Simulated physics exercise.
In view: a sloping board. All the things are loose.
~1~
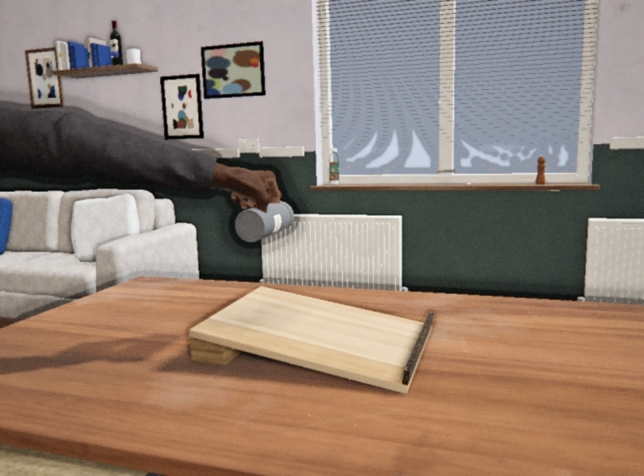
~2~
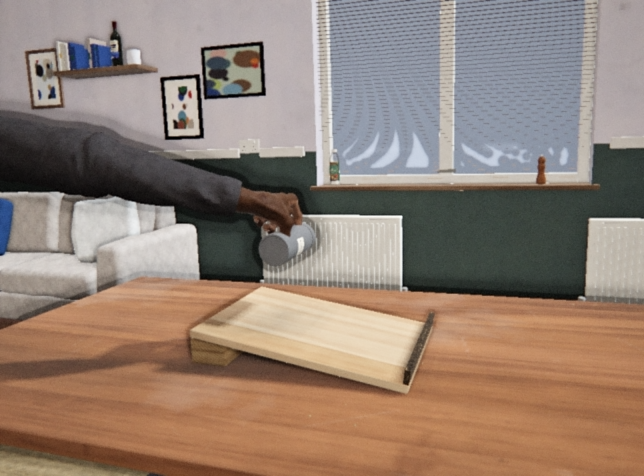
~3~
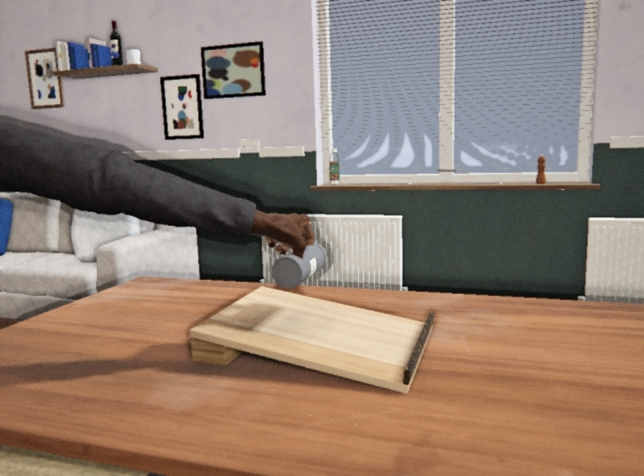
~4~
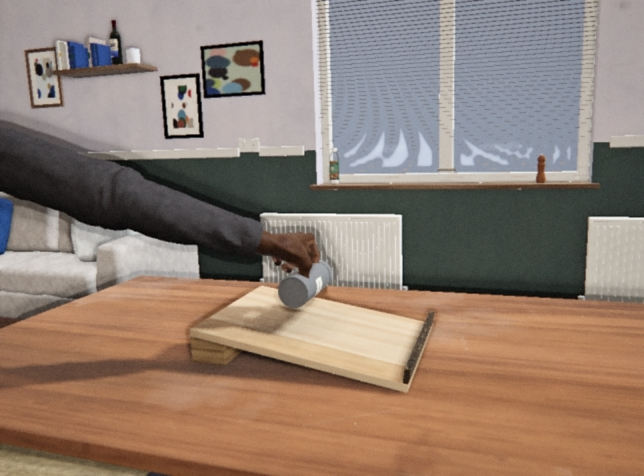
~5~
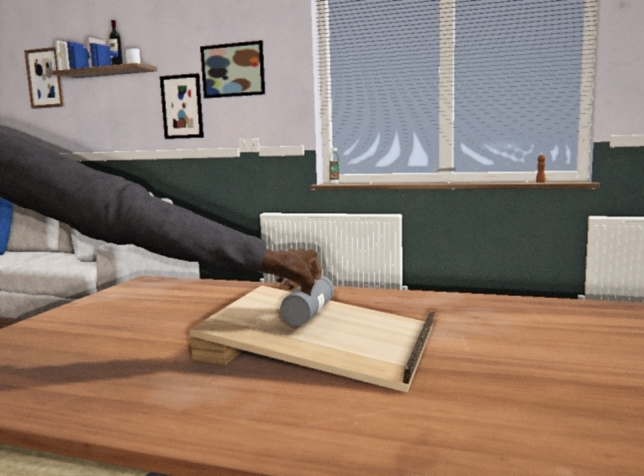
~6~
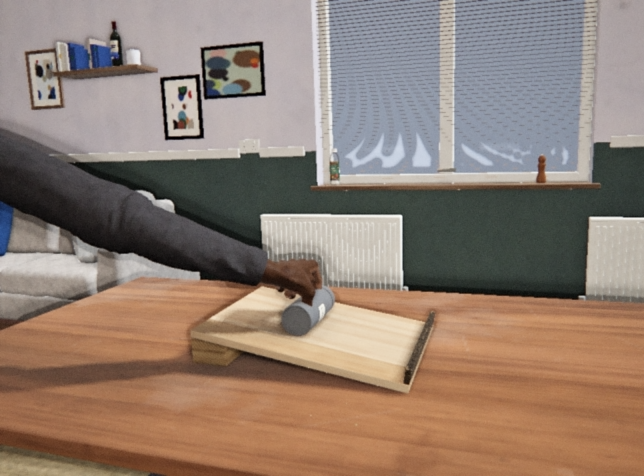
A hand lowering a grey jar on its side onto a sloping wooden board on a table, still gripping it.
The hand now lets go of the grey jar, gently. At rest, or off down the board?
In the end the grey jar runs down the board.
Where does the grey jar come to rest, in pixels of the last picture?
Near (404, 330).
Then, 0.50 s later than the last frame, grey jar moved about its own width near (343, 317).
Then, 0.70 s later than the last frame, grey jar moved well along near (387, 327).
When it is over, moved from the start, grey jar. End places, in pixels of the last picture, grey jar near (404, 331). The grey jar goes downhill.
